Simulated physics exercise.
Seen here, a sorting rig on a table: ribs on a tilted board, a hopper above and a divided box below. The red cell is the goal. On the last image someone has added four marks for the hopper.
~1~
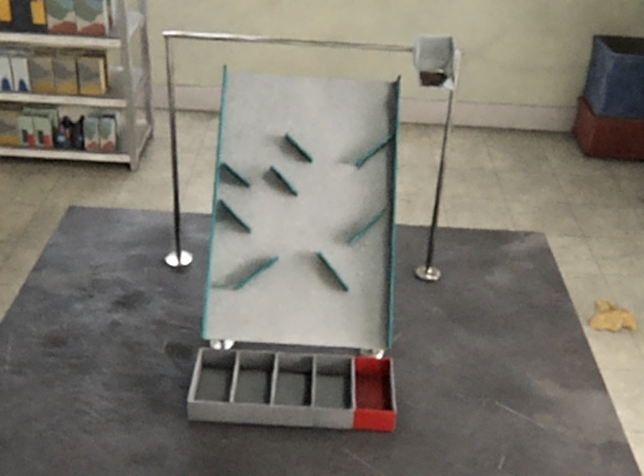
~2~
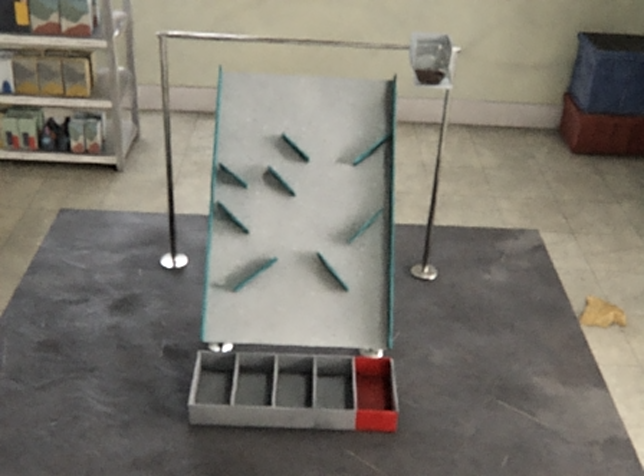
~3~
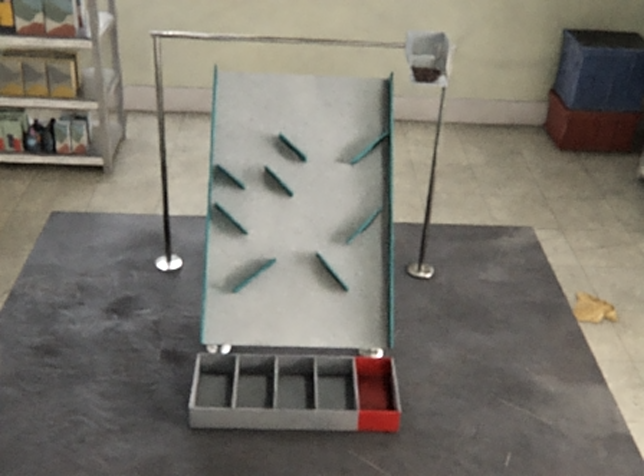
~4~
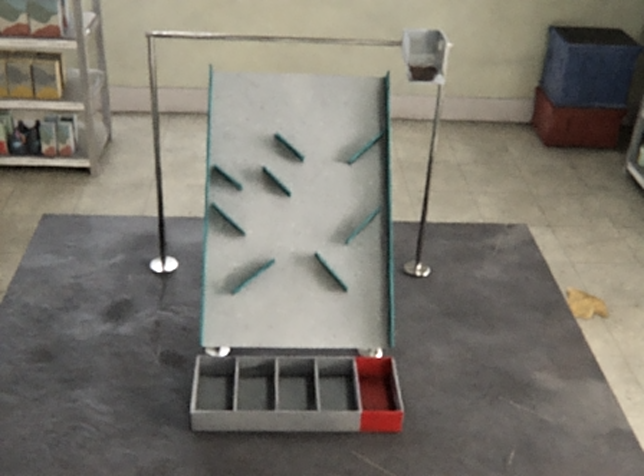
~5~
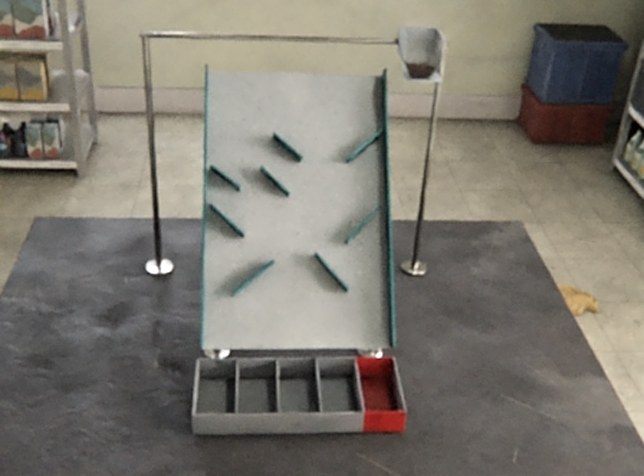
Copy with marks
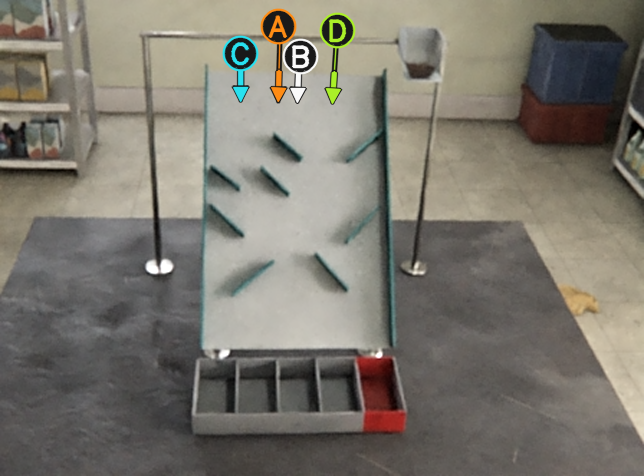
In a tiled room with stocked shelves, a sorting rig stands on a dark tabletop, its hopper of small brownish pieces above a ribbed, tilted board and a divided box with one red cell. The view drifts slightly sideways, bringing another shelf in at right, while nothing on the rig visibly moves.
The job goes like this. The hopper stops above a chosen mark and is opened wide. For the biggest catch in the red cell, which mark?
I would pick mark B.
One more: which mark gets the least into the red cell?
That would be C.
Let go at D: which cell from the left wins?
The fifth.
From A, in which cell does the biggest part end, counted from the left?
The fifth.
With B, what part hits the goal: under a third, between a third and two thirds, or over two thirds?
It is over two thirds.
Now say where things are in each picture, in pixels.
In the first picture, hopper at (431, 79), allspice berries, door shut.
In the second picture, ribs (282, 133) to (309, 158), (355, 162) to (390, 133), (220, 163) to (247, 185).
In the third picture, ribs (266, 165) to (293, 193), (215, 201) to (247, 232), (349, 241) to (382, 208).
In the fourth picture, ribs (233, 293) to (275, 259), (316, 252) to (348, 290).
In the fifth picture, red cell at (384, 420), number 5 of 5 from the left.
On the marked copy, mark A meets the board at (278, 96); mark B meets the board at (297, 97); mark C meets the board at (240, 96); mark D meets the board at (332, 98).
If A is chosen, about half in the red cell, about a third in other cells, a small part outside the box.
If B is chosen, most in the red cell, a small part in other cells, a small part outside the box.
If C is chosen, a small part in the red cell, most in other cells, a stray few held on the board, a stray few outside the box.
If D is chosen, about two thirds in the red cell, about a quarter in other cells, a small part outside the box.
